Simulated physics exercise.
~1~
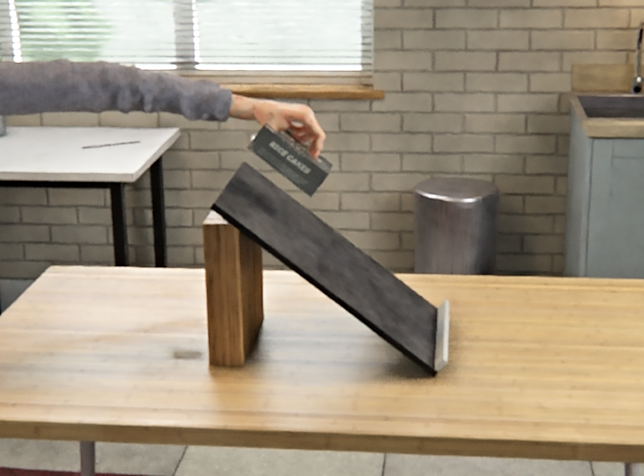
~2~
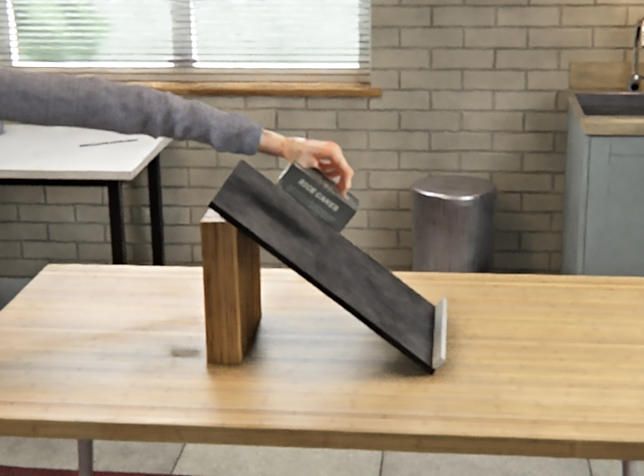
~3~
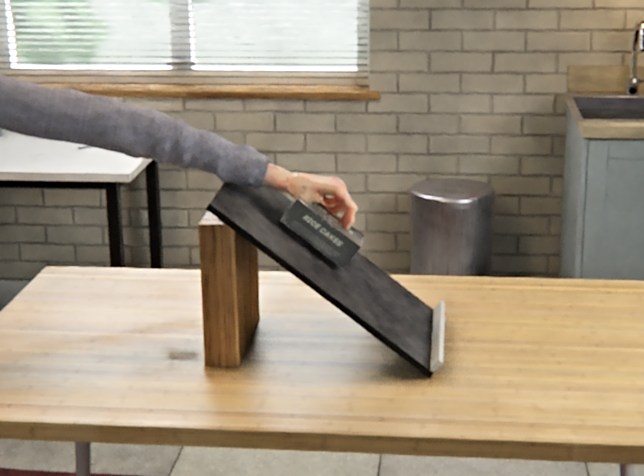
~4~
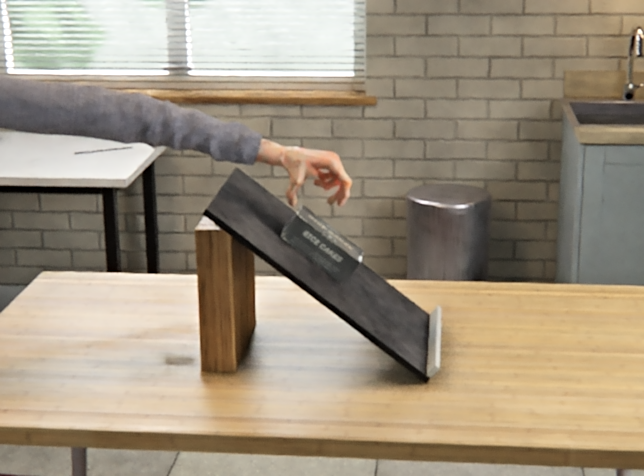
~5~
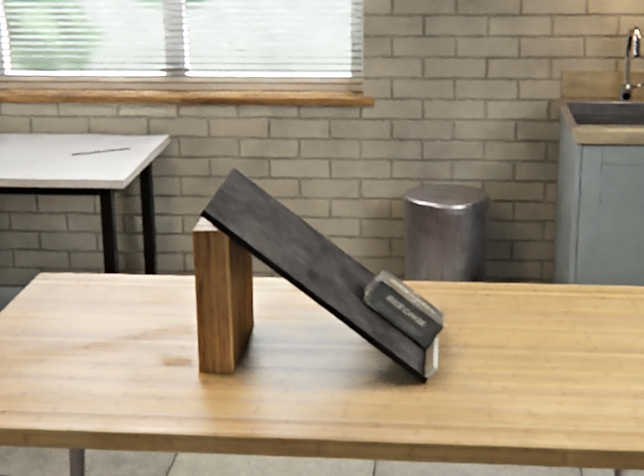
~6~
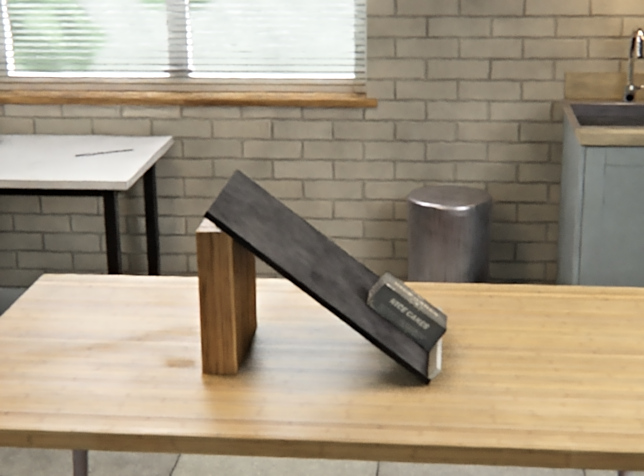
In a room with a pale brick wall, a window with blinds and a sink at the right, a dark board slopes down to the right on a wooden table, propped on a wooden block. A hand in a grey sleeve reaches in from the left, holding a small grey carton above the board's upper part. It lowers the carton to the right and sets it on the slope. The fingers open and lift away. The carton slides down the board and stops against the pale strip at the lower end, where it stays, the hand gone from view.
